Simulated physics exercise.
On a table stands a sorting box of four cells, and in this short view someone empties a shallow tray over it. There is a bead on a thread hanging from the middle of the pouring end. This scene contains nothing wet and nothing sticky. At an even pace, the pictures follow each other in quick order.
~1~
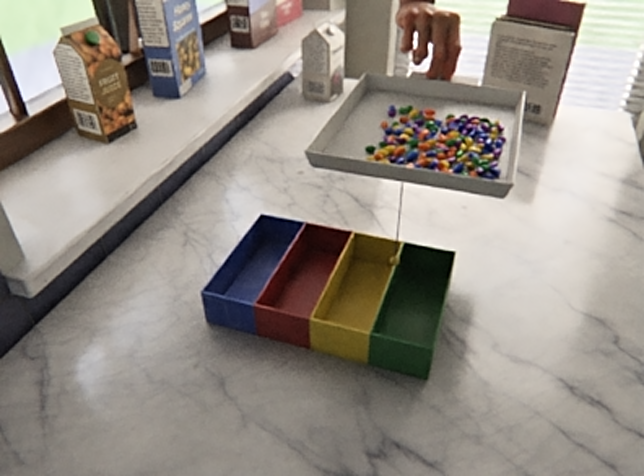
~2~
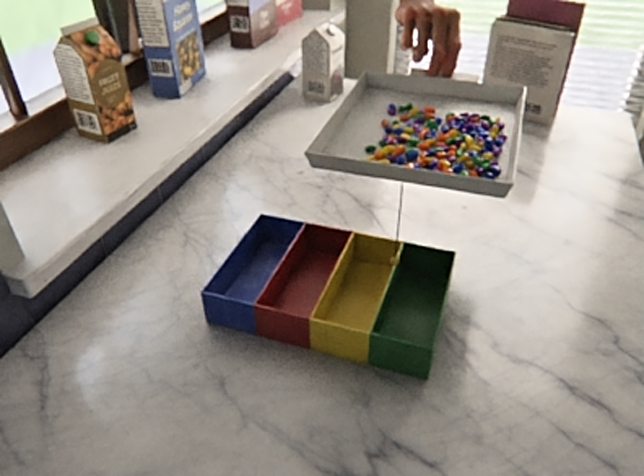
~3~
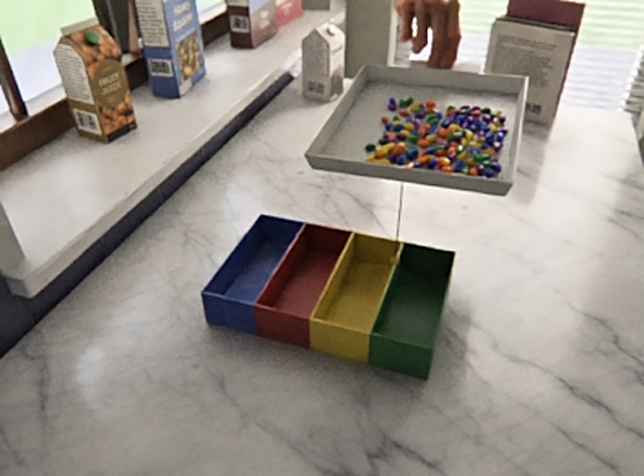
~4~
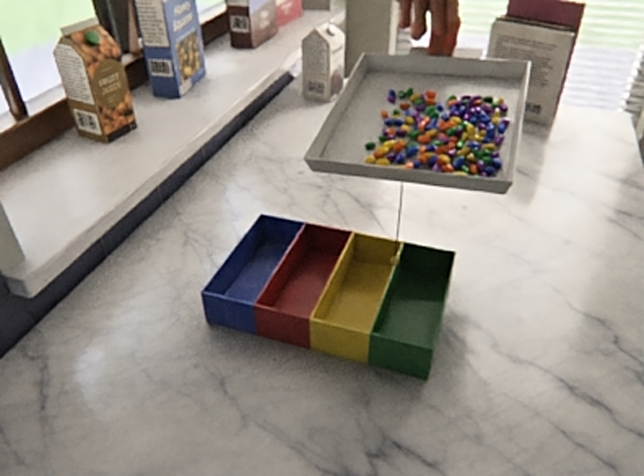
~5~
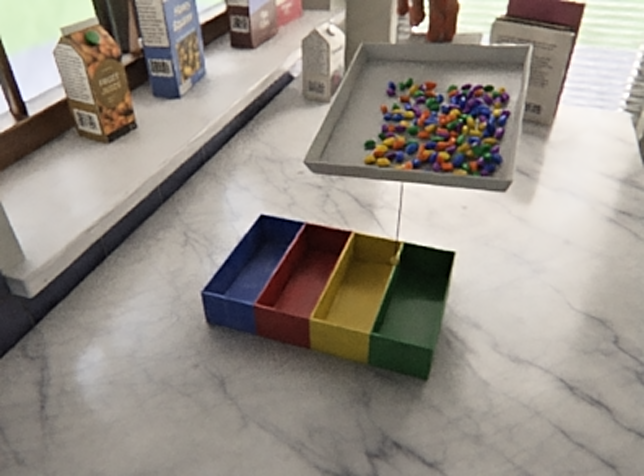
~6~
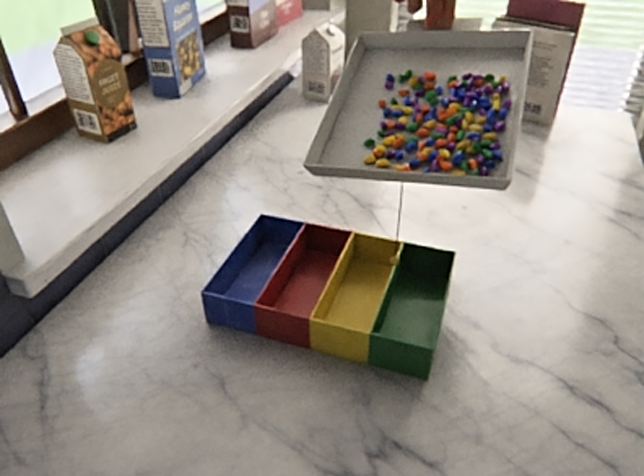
A tray of colourful jelly beans tilting steadily at a hand's lift above a box of blue, red, yellow and green cells.
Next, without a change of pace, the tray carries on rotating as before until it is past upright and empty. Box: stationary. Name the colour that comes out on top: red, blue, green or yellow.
Red comes out on top.
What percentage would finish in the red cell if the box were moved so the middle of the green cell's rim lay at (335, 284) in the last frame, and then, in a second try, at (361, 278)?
0 per cent the first time, 0 per cent the second time.
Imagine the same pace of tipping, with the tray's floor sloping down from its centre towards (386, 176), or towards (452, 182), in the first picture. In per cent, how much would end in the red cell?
Roughly 40 percent first and 0 percent second.
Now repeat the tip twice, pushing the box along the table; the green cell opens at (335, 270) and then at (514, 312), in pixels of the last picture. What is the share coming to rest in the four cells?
70 % for the first, 70 % for the second.
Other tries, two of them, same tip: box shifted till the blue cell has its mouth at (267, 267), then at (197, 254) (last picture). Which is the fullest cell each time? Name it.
That red cell, then that yellow cell.
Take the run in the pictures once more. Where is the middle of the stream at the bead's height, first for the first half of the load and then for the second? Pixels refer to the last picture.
The first part passes (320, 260); everything after passes (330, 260).
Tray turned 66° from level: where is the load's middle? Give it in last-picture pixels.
Centre estimate: (386, 150).
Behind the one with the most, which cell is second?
That's the cell in yellow.
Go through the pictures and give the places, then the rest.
The first frame shows corners of the pouring end at (311, 149) and (508, 180), level; middle of the load at (444, 141), jelly beans; bead on its thread at (395, 261); blue cell at (229, 310); red cell at (283, 324); yellow cell at (339, 338); green cell at (400, 354).
The second frame shows corners of the pouring end at (311, 150) and (508, 180), level; middle of the load at (444, 139).
The third frame shows corners of the pouring end at (311, 152) and (508, 179), tipped barely, lowest at the left corner; middle of the load at (444, 135).
The fourth frame shows corners of the pouring end at (310, 155) and (508, 177), tipped a little, lowest at the left corner; middle of the load at (445, 129).
The fifth frame shows corners of the pouring end at (309, 158) and (507, 176), tipped a little, lowest at the left corner; middle of the load at (445, 123).
The sixth frame shows corners of the pouring end at (309, 161) and (506, 175), tipped clearly, lowest at the left corner; middle of the load at (450, 122); blue cell at (229, 310); red cell at (283, 324); yellow cell at (339, 338); green cell at (400, 354).
Soon, tray tipped steeply; nearly all on the tray; a stray few in the red cell; a stray few falling or outside the box.
A while on, tray tipped past a quarter turn; about a quarter on the tray; about a quarter in the red cell; a small part in the yellow cell; a stray few in the blue cell; about a third falling or outside the box.
Towards the end, tray tipped past a quarter turn; about half in the red cell; about a quarter in the yellow cell; a small part in the green cell; a stray few in the blue cell; a stray few falling or outside the box.
Finally, tray tipped past a quarter turn; about half in the red cell; about a quarter in the yellow cell; a small part in the green cell; a stray few in the blue cell; a stray few outside the box.
